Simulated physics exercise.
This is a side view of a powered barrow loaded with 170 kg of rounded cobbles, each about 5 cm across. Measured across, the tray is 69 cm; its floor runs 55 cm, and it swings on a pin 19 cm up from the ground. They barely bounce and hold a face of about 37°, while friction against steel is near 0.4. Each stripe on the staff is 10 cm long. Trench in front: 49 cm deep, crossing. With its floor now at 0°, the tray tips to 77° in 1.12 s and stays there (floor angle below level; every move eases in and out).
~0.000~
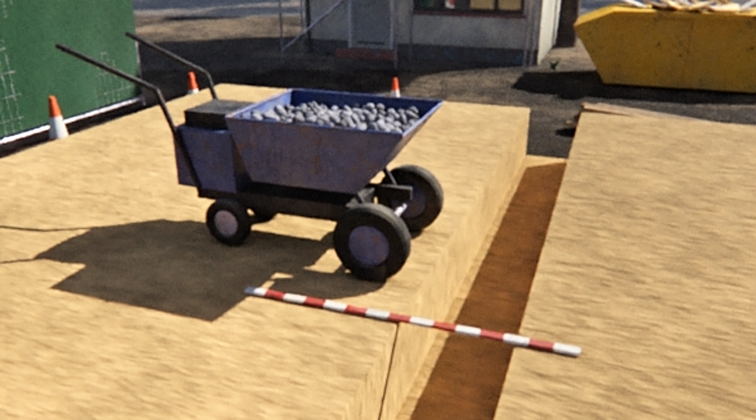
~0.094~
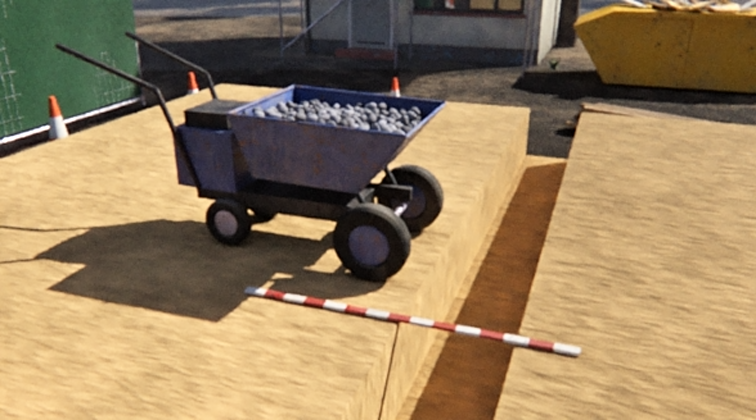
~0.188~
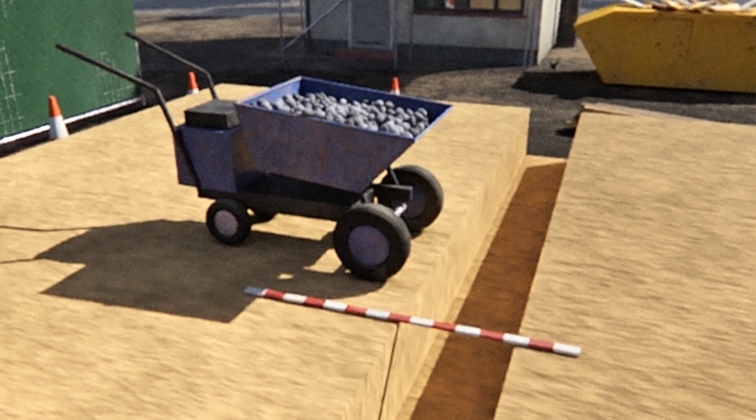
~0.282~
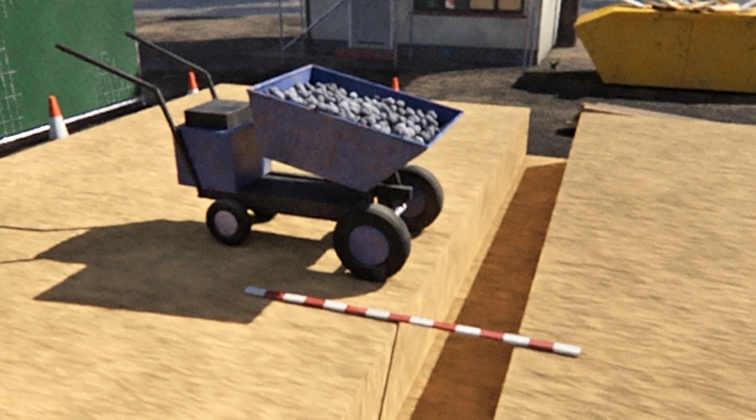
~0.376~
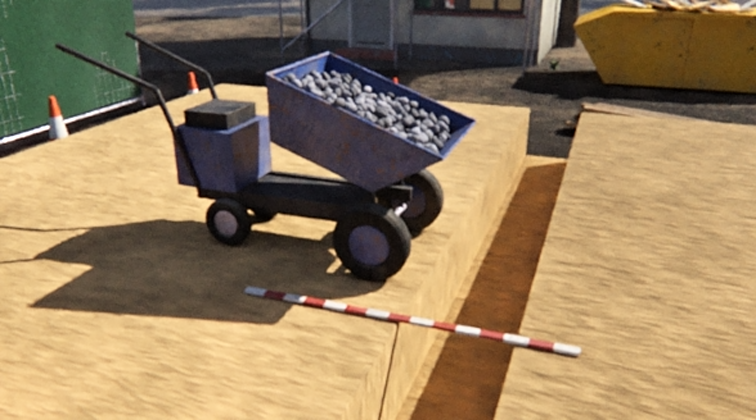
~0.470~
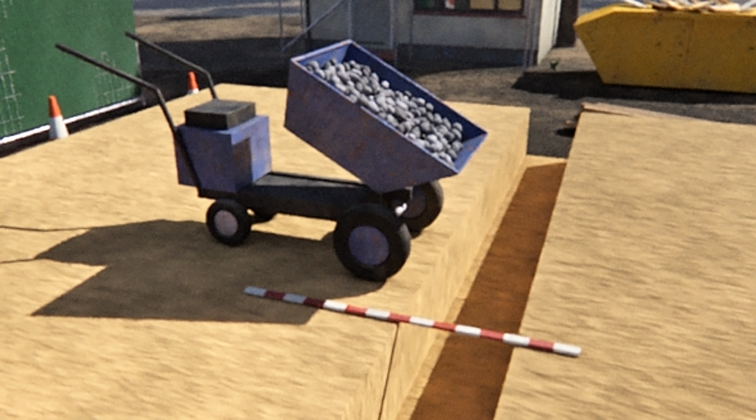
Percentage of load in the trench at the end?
46 per cent.
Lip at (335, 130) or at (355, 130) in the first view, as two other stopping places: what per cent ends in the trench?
Roughly 100 per cent, then 95 per cent.
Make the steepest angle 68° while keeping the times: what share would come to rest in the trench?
Trench share: Approx. 50%.
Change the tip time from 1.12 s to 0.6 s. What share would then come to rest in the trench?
About 30 percent, I'd say.
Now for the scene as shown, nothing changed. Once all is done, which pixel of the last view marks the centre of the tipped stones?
Roughly (551, 273), I'd say.
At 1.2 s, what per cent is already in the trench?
By that point it's something like 15 in a hundred.
After 0.8 s the floor is at 65°; 99 % in the tray, 1 % in the trench; the foremost stones are at (506, 226).
After 1.2 s the floor is at 77°; 48 % in the tray, 17 % in the trench, 35 % past the trench; the foremost stones are at (646, 294).
After 1.6 s the floor is at 77°; 12 % in the tray, 33 % in the trench, 55 % past the trench; the foremost stones are past the picture's edge.
After 3.5 s the floor is at 77°; 0 % in the tray, 46 % in the trench, 54 % past the trench; the foremost stones are past the picture's edge.
